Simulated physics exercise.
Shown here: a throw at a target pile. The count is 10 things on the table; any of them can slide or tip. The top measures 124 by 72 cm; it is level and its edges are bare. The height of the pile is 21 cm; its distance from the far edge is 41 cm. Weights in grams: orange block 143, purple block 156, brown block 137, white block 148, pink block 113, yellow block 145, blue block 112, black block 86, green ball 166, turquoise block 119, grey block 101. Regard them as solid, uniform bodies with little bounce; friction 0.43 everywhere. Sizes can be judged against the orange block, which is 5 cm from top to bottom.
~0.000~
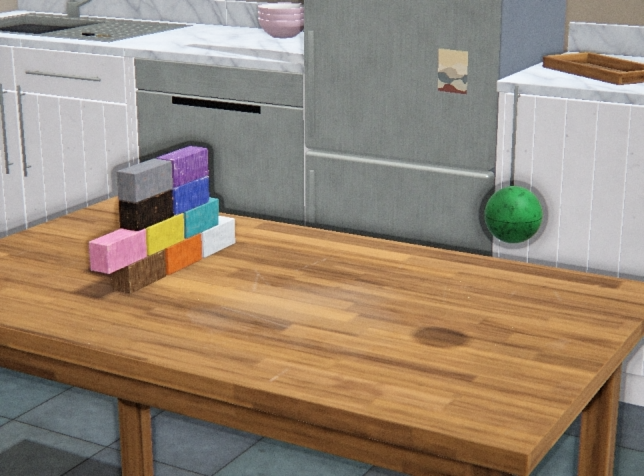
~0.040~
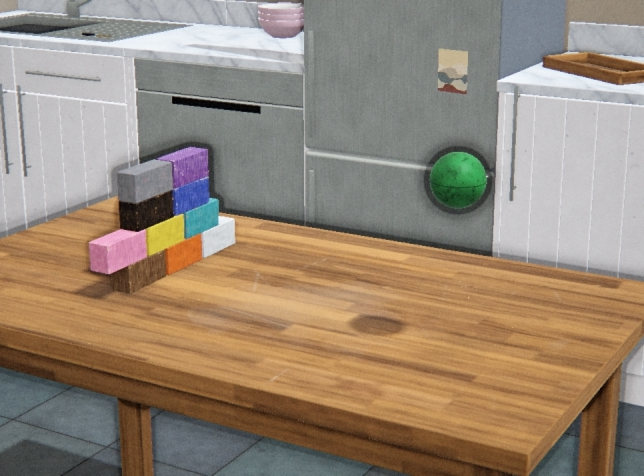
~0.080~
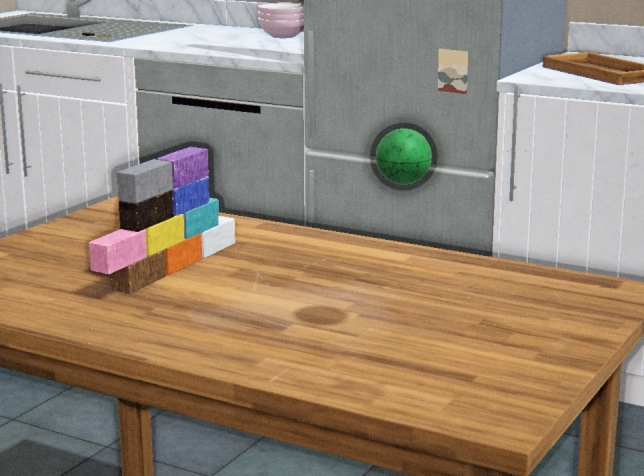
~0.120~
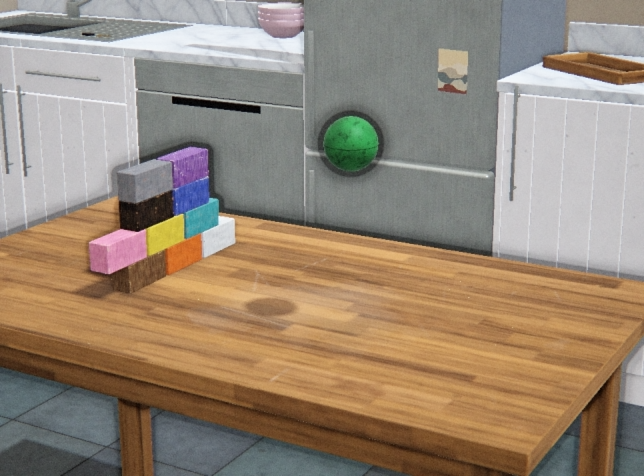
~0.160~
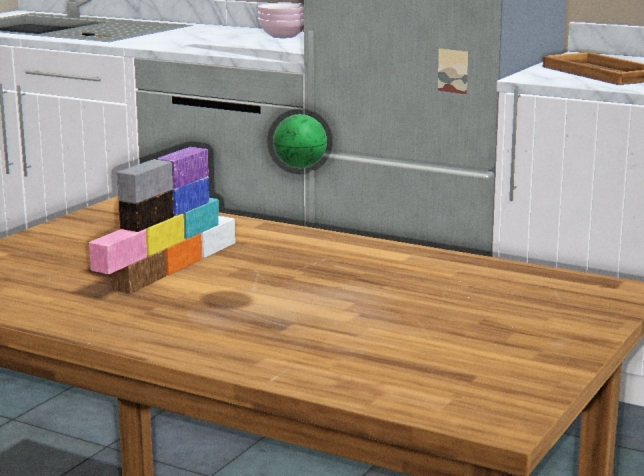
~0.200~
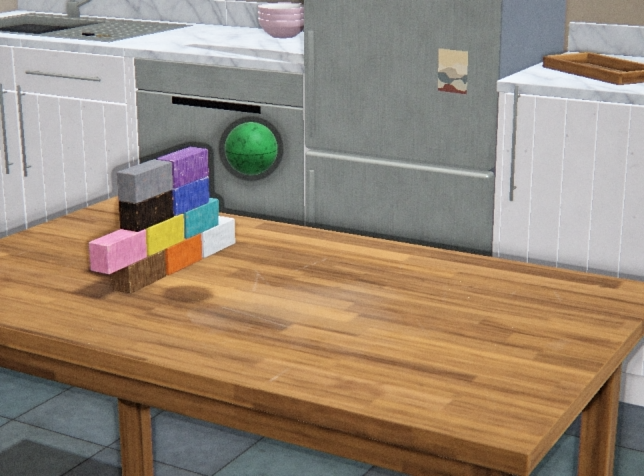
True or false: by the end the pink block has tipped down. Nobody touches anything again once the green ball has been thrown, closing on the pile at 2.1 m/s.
True.
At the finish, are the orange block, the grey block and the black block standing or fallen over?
Outcome noted - the orange block survives without falling, the grey block ends up fallen, the black block ends up fallen.
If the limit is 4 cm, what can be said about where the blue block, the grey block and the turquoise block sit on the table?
Well, the blue block remains where it was; the grey block winds up somewhere else; and the turquoise block remains where it was.
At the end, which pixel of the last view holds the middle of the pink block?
It ends near (79, 303).
After 0.40 s, green ball near (73, 224); pink block 15° off upright near (109, 250); grey block 6° off upright; black block 5° off upright.
After 0.60 s, pink block 74° off upright near (94, 265); grey block on its side; black block on its side.
In the end (1.4 s), toppled on the table, pink block, black block and grey block; the other 7 under 4 cm from the start. At the end, from the last picture's camera, pink block near (78, 303).
